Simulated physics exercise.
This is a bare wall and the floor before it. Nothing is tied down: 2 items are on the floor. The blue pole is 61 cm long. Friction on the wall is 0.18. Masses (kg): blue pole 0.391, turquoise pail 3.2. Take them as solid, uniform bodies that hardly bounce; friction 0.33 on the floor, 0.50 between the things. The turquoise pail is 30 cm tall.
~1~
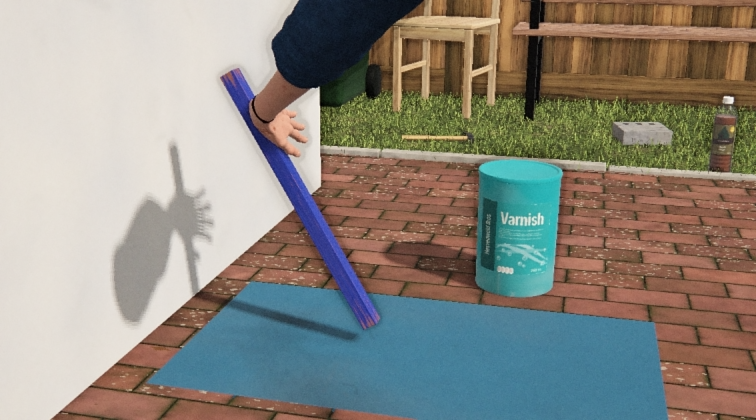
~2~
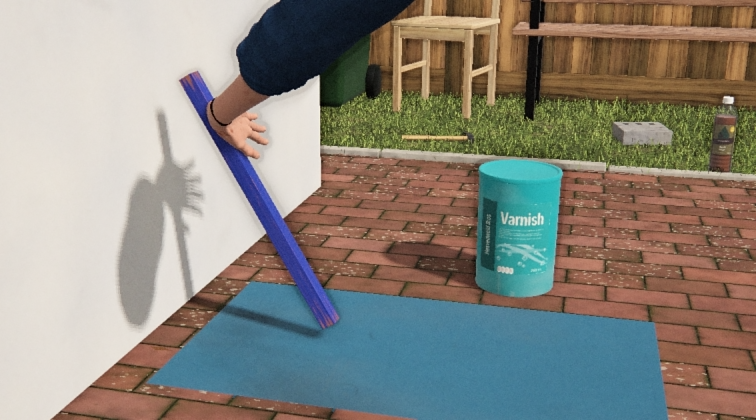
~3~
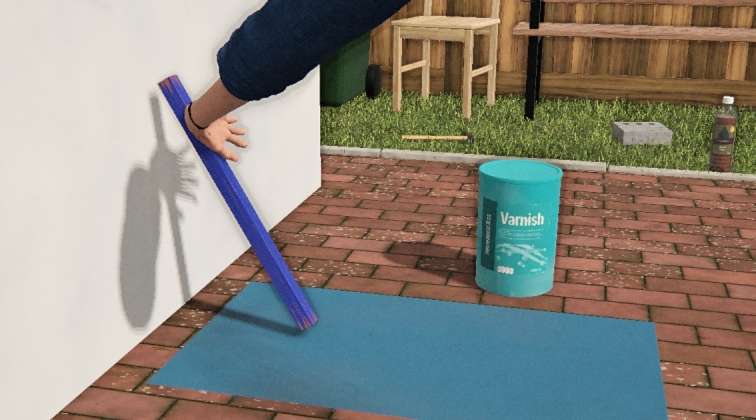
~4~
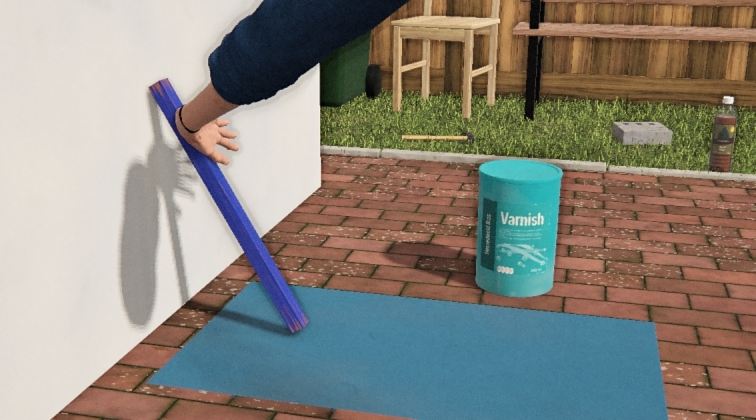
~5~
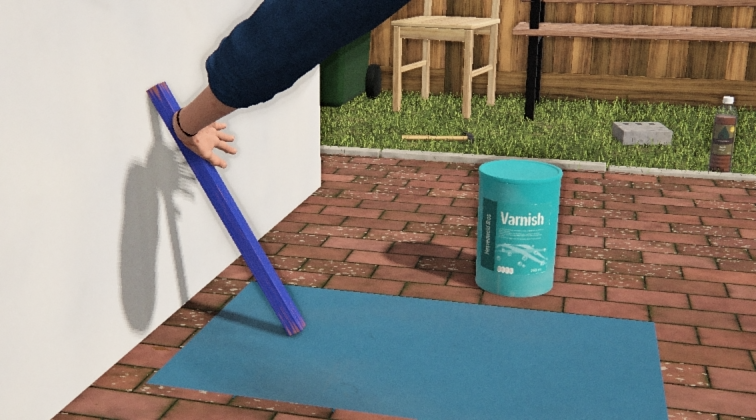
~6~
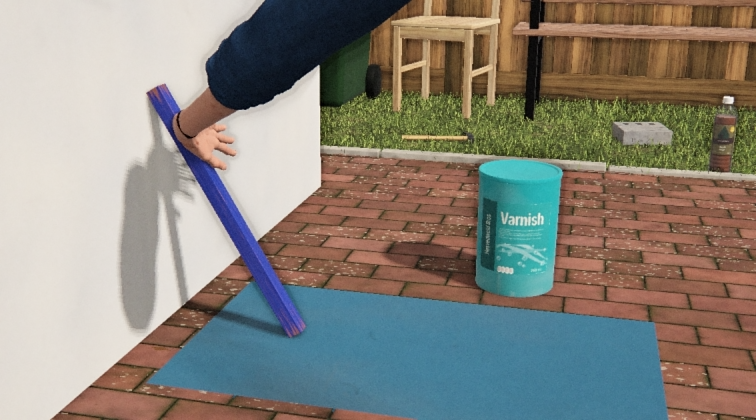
A blue pole held by a hand moves left and leans against the white wall.
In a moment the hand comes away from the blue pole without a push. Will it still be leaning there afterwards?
It holds.
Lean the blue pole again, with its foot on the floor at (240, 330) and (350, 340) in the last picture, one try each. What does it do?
In the first case it remains leaning; in the second case it slides down.
Then, 0.20 s on from there, no change.
Then, 0.60 s on from there, blue pole resting near (228, 214).
In the end, both under 10 cm from the start. At the end, from the last picture's camera, blue pole near (228, 214). The pole remains leaning.
